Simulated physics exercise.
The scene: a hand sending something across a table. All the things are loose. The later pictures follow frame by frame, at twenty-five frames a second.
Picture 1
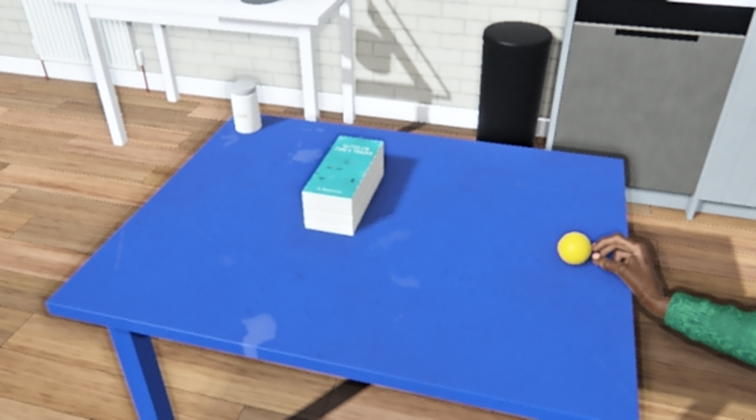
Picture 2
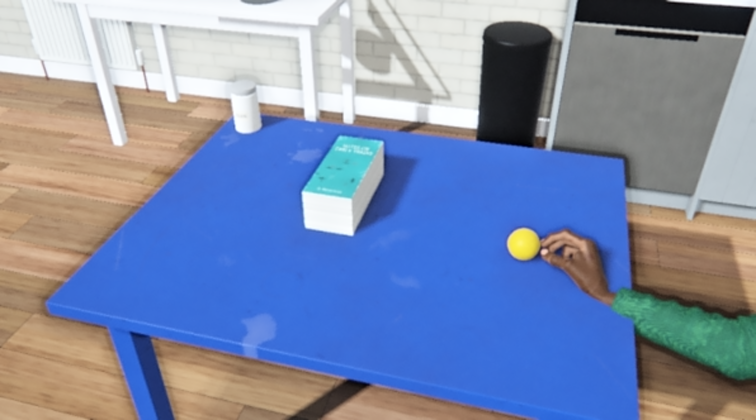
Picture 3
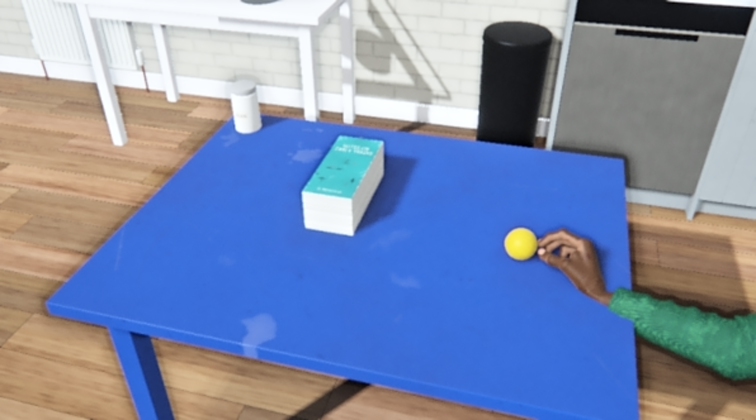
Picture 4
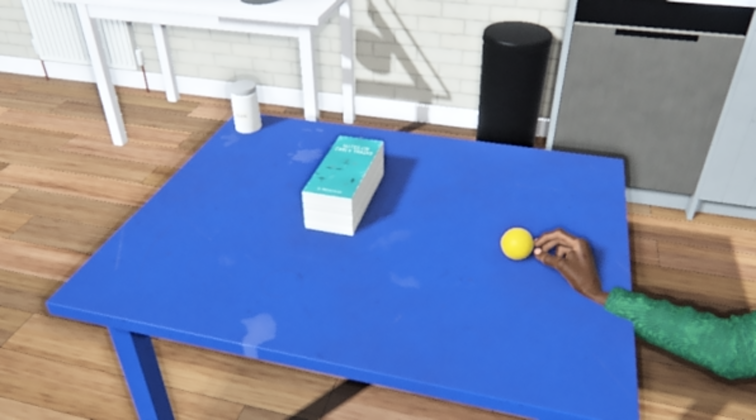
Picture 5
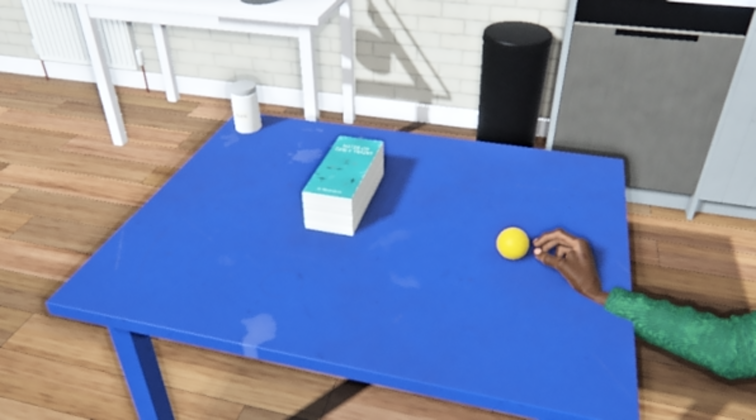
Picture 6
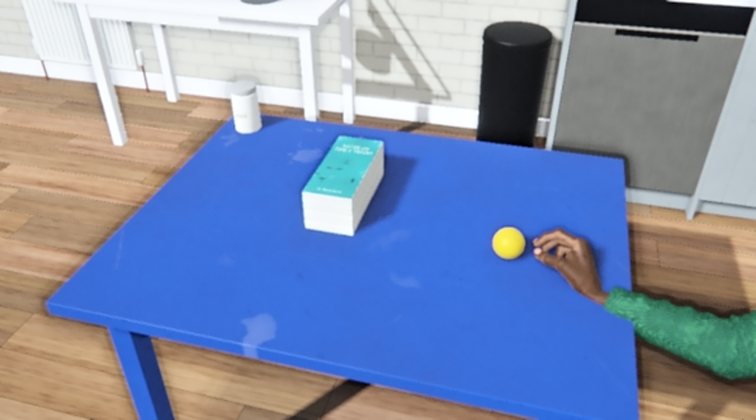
At first, a hand in a green sleeve holds a yellow lemon at the right side of a blue table, with a thick teal-topped book and a white can farther left. The hand pushes the lemon a short way left, then stays back as the lemon creeps slightly farther left.
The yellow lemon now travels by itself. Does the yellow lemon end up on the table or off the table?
The yellow lemon stays on the table.
Then, 0.20 s on from there, yellow lemon shifted about its own width near (490, 242).
Then, 0.50 s on from there, yellow lemon shifted about its own width near (468, 240).
Then, 0.90 s on from there, yellow lemon shifted well along near (448, 239).
In the end, moved from the start, yellow lemon. At the end, from the last picture's camera, yellow lemon near (441, 238).
